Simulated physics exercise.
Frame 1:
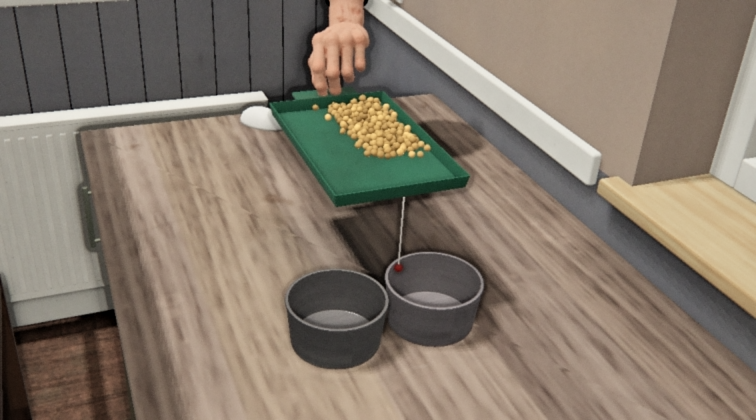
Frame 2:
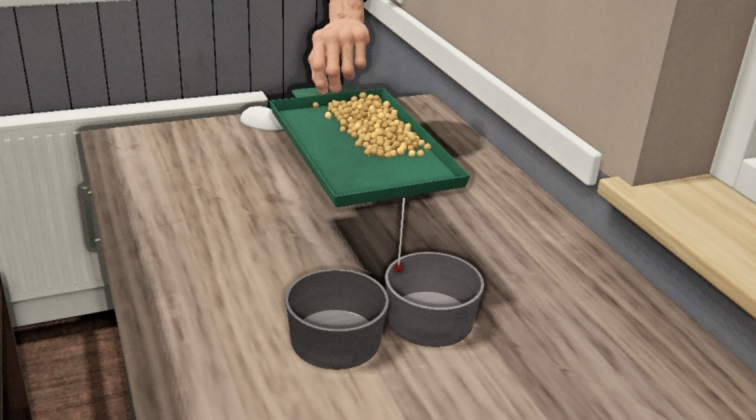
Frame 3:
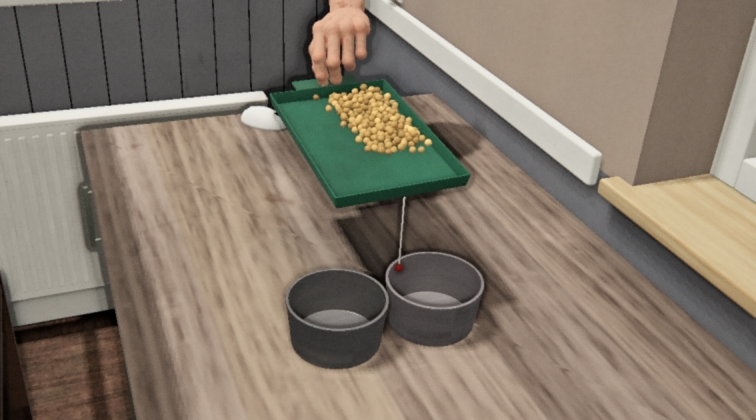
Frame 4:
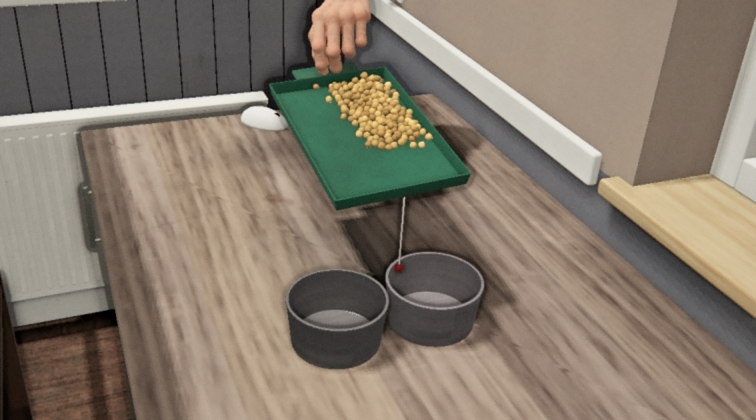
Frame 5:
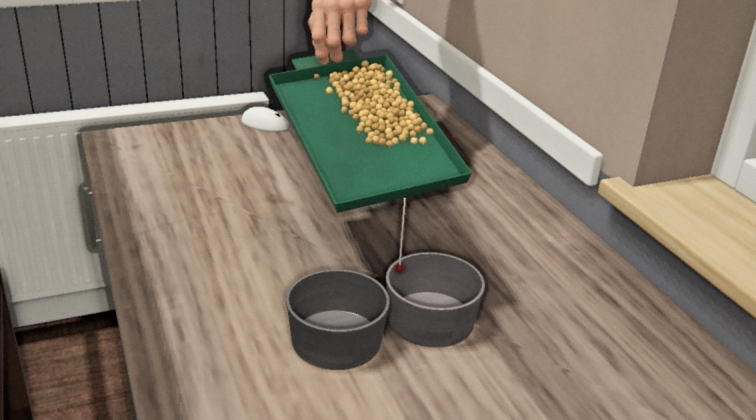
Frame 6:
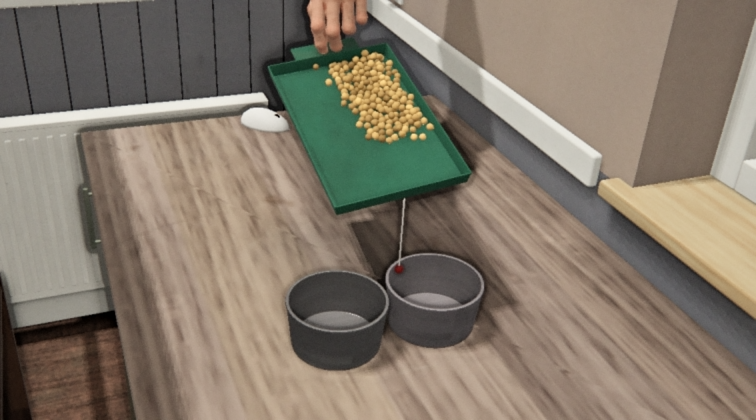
Hand raising the far end of a green tray of dried chickpeas, slanting it gradually above two empty grey dishes.
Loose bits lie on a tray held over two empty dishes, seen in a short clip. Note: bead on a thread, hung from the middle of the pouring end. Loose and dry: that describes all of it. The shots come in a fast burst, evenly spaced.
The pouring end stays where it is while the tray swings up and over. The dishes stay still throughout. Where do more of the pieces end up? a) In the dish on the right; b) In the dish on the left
b, in the dish on the left.
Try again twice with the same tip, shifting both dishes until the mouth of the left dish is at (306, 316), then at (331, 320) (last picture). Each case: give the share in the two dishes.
In turn 80 and 80 in a hundred.
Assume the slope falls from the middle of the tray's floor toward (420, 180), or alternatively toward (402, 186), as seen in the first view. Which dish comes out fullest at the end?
Results - the dish on the right side first, the dish on the right side second.
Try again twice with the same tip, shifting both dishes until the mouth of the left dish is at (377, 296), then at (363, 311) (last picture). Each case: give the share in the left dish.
70 %, then 80 %.
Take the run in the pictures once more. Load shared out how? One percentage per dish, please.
Out of every hundred, close to 80 go left and close to 0 go right.
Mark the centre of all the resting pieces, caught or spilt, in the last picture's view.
Around (346, 342).
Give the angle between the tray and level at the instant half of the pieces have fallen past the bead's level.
A tilt of roughly 110°.
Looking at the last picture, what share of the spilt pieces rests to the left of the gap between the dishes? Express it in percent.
Left fraction: Around 30 per cent.
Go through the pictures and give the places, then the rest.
Corners of the pouring end at (337, 194) and (467, 175), level; middle of the load at (379, 126), dried chickpeas; left dish at (354, 346); right dish at (454, 324); bead on its thread at (398, 268), in the first picture.
Corners of the pouring end at (337, 195) and (467, 175), level; middle of the load at (379, 125), in the second picture.
Corners of the pouring end at (337, 196) and (467, 173), tipped barely, lowest at the left corner; middle of the load at (373, 120), in the third picture.
Corners of the pouring end at (337, 199) and (468, 172), tipped a little, lowest at the left corner; middle of the load at (375, 106), in the fourth picture.
Corners of the pouring end at (337, 202) and (468, 172), tipped a little, lowest at the left corner; middle of the load at (376, 98), in the fifth picture.
Corners of the pouring end at (337, 205) and (468, 172), tipped clearly, lowest at the left corner; middle of the load at (376, 91); left dish at (354, 347); right dish at (454, 325), in the sixth picture.
Soon, tray tipped steeply; nearly all on the tray; a stray few outside both; a small part in the air.
A while on, tray tipped right over; about two thirds on the tray; about a quarter in the left dish; a small part outside both; a stray few in the air.
Towards the end, tray tipped past a quarter turn; most in the left dish; a stray few in the right dish; about a quarter outside both.
Finally, tray tipped past a quarter turn; most in the left dish; a stray few in the right dish; about a quarter outside both.
